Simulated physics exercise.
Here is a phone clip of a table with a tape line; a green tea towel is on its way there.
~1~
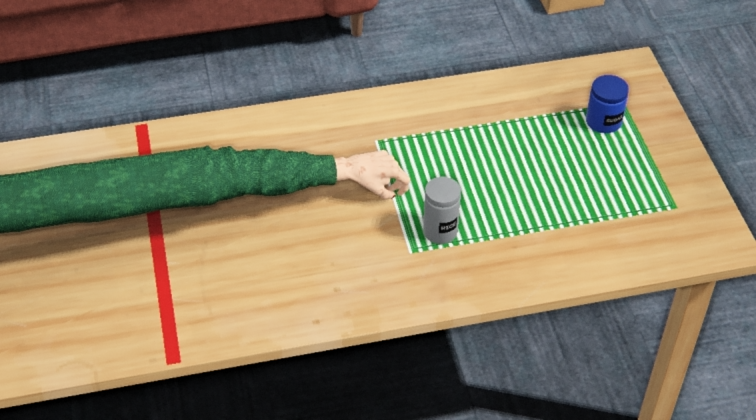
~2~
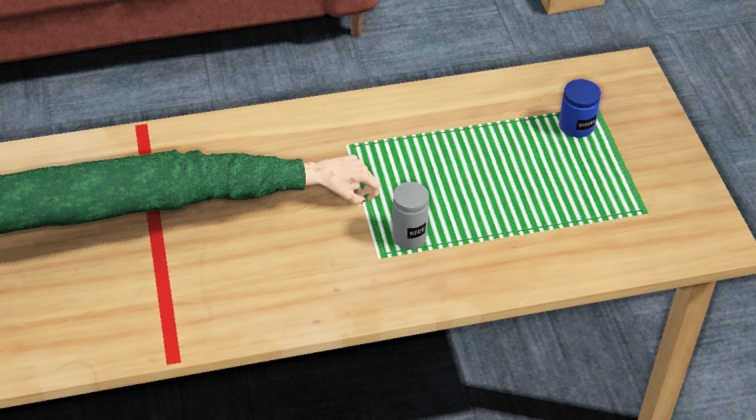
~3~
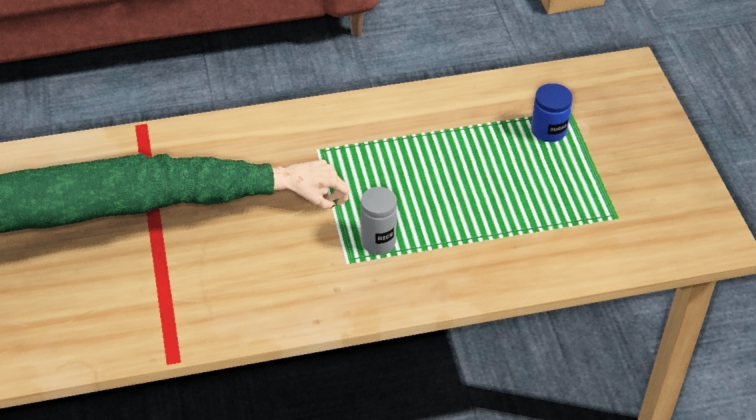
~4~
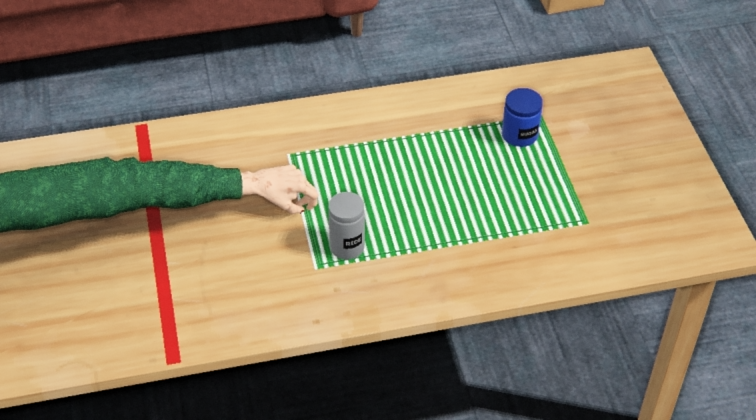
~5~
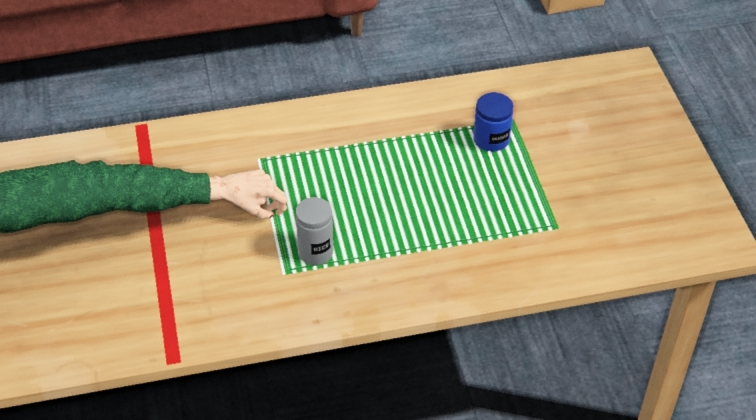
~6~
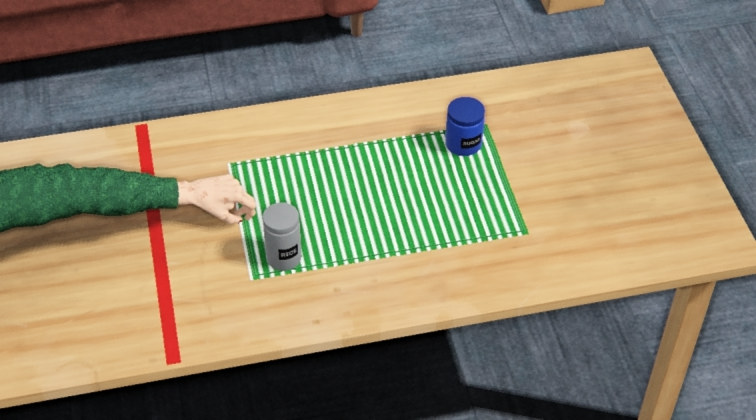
A green-and-white striped tea towel lies on a light wooden table, seen from above at an angle, with grey-blue carpet and a reddish sofa behind. A grey jar stands at its near left corner and a blue jar at its far right, while a red tape line crosses the table to the left. A green-sleeved arm draws the towel steadily leftward, both jars riding upright, as the camera stays still.
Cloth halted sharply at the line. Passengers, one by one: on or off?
Grey jar - off. Blue jar - on.
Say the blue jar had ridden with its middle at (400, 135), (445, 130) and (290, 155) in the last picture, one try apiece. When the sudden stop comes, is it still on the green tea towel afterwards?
In case one it sits tight, in case two it sits tight, and in case three it slips over the edge.
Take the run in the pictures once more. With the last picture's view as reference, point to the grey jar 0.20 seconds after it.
Position at that instant: (156, 258).
Then, 0.09 s later than the last view, hem short of the tape; grey jar on the cloth near (223, 246); blue jar on the cloth near (412, 135).
Then, 0.20 s later than the last view, hem at the tape; grey jar ahead of the hem near (156, 258); blue jar on the cloth near (351, 144).
Finally, hem at the tape; grey jar knocked over near (66, 286); blue jar on the cloth near (274, 156). The grey jar shoots off the front and the blue jar remains aboard.
